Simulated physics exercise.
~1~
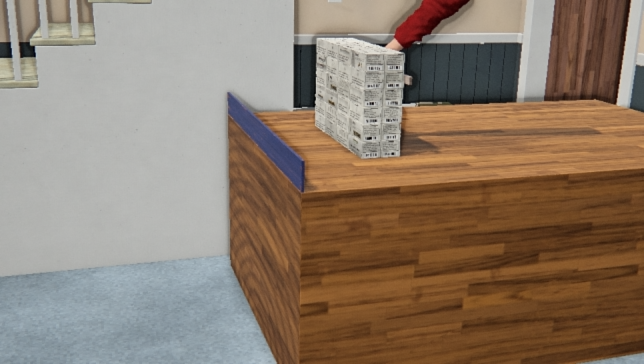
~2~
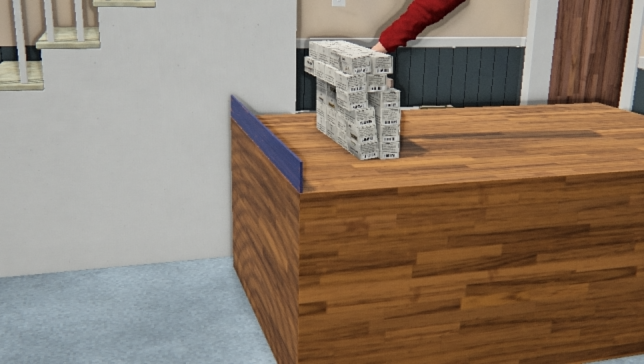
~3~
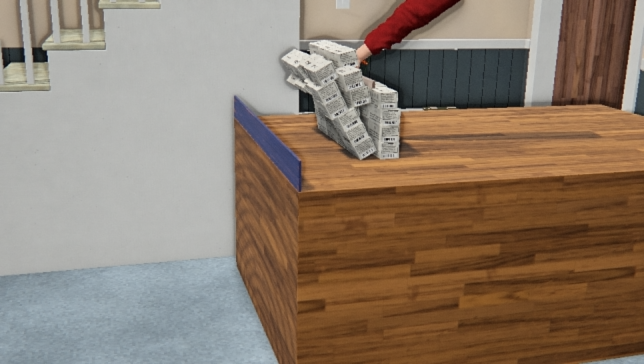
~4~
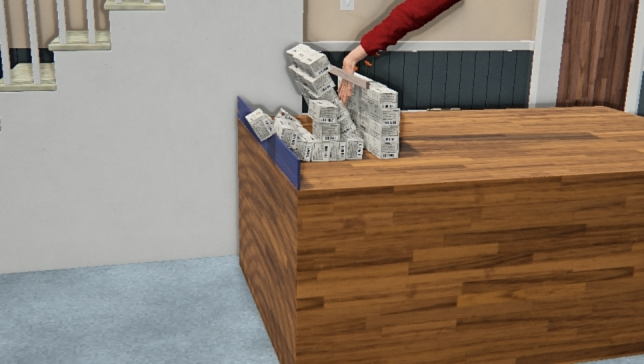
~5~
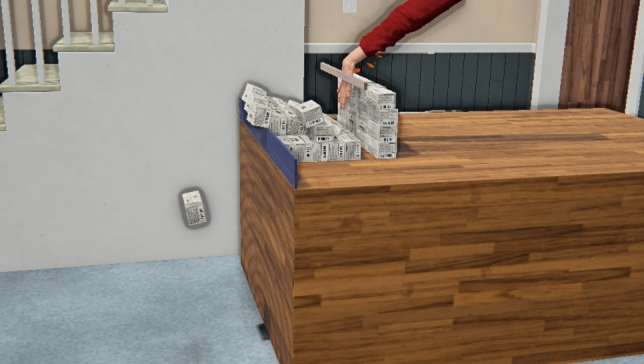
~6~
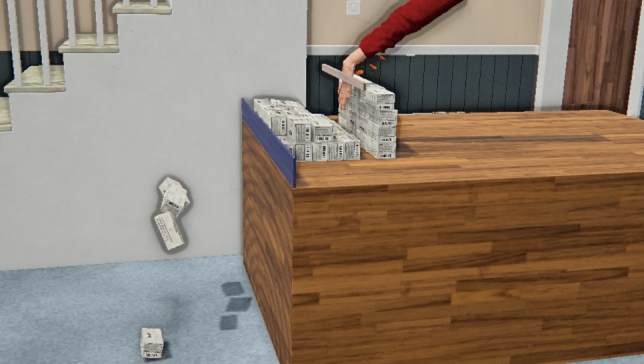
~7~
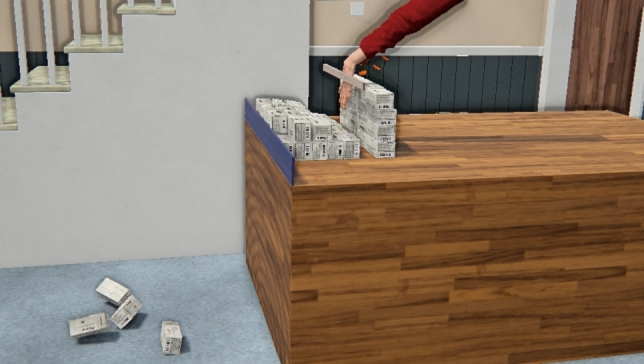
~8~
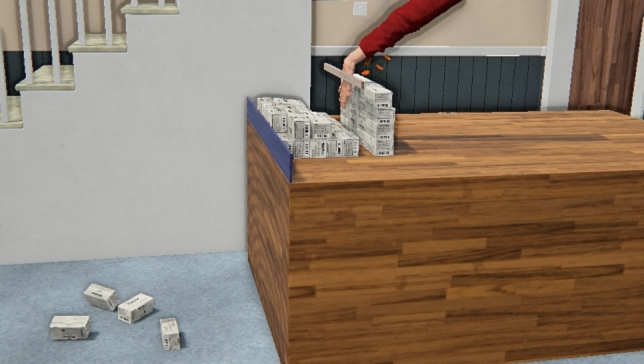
On a wooden sideboard, a hand topples stacked packets leftward, and four land on the floor.
